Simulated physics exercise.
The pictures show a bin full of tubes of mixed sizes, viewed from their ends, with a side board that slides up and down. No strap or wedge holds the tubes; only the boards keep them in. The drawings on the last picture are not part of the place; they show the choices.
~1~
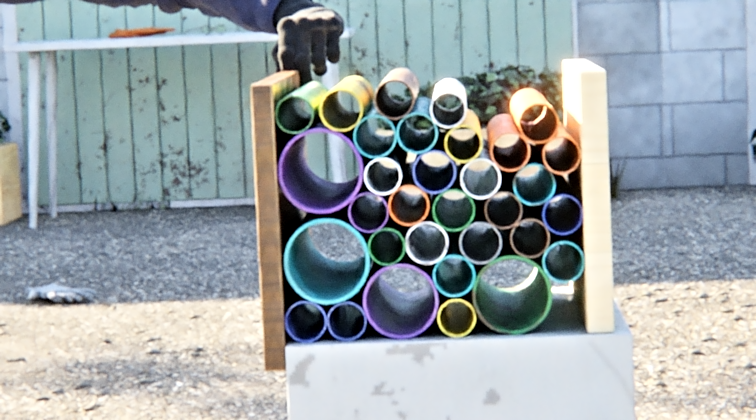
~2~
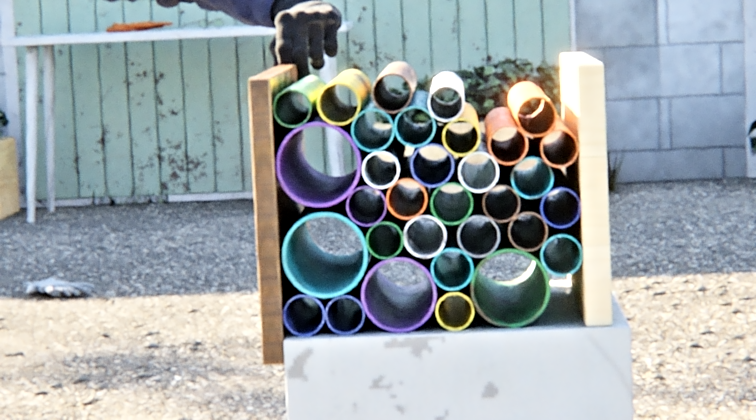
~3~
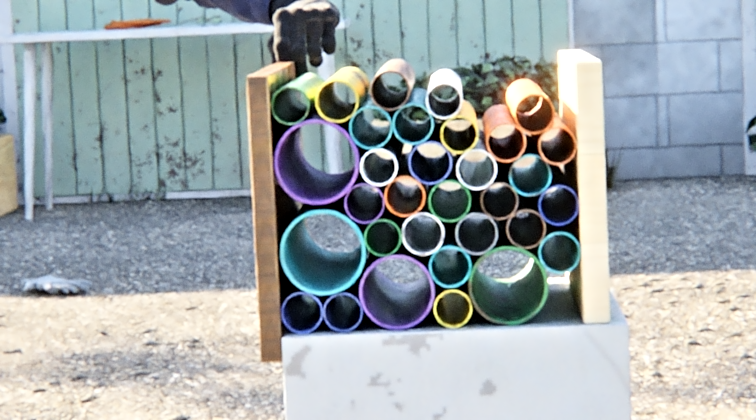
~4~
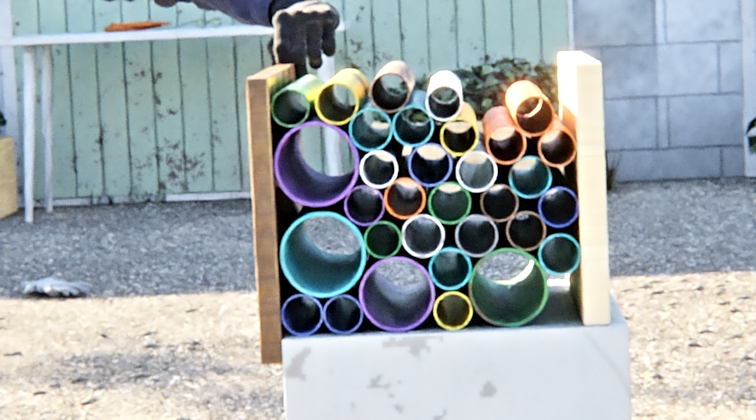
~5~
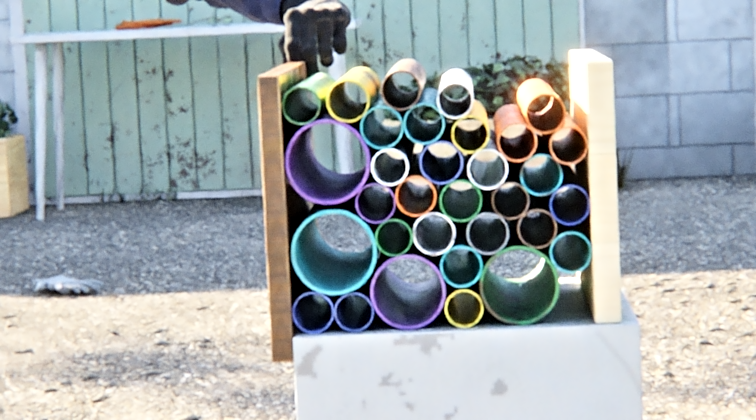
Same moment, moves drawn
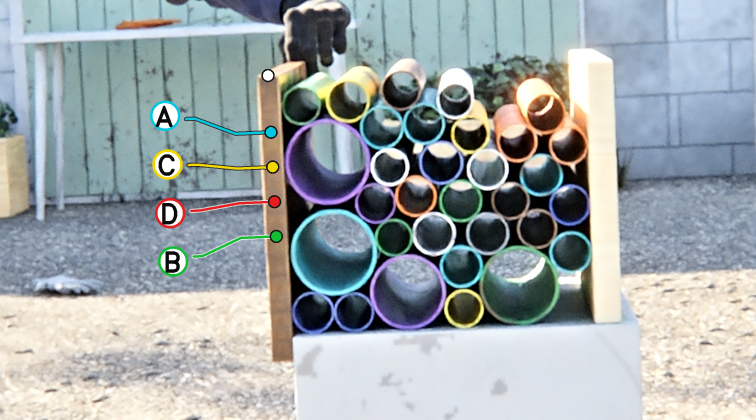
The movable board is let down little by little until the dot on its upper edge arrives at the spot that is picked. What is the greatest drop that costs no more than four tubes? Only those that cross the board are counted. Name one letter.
Down to D.
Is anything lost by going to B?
At B: Yes.
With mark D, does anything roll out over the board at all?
Yes, at D.
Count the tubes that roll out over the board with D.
The count is one.
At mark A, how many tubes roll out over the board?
The count is none.
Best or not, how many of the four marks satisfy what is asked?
The number is three.
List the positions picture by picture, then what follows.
The first picture shows a green tube (454, 210); a blue tube (435, 172); a green tube (295, 114).
The second picture shows a green tube (293, 108); a white tube (446, 103).
The third picture shows side board (281, 198); a blue tube (302, 312).
The fourth picture shows a turquoise tube (323, 254); a grey tube (477, 236).
The fifth picture shows a green tube (461, 200); a blue tube (442, 162); a green tube (302, 105).
On the copy, A at (271, 132); B at (276, 237); C at (273, 167); D at (274, 201); the white dot at (268, 75).
On D. First, top of the board (283, 136).
Then, top of the board (287, 200).
Finally, top of the board (287, 200), one out over the board.
By contrast, A none out over the board; B more than four out over the board; C one out over the board.
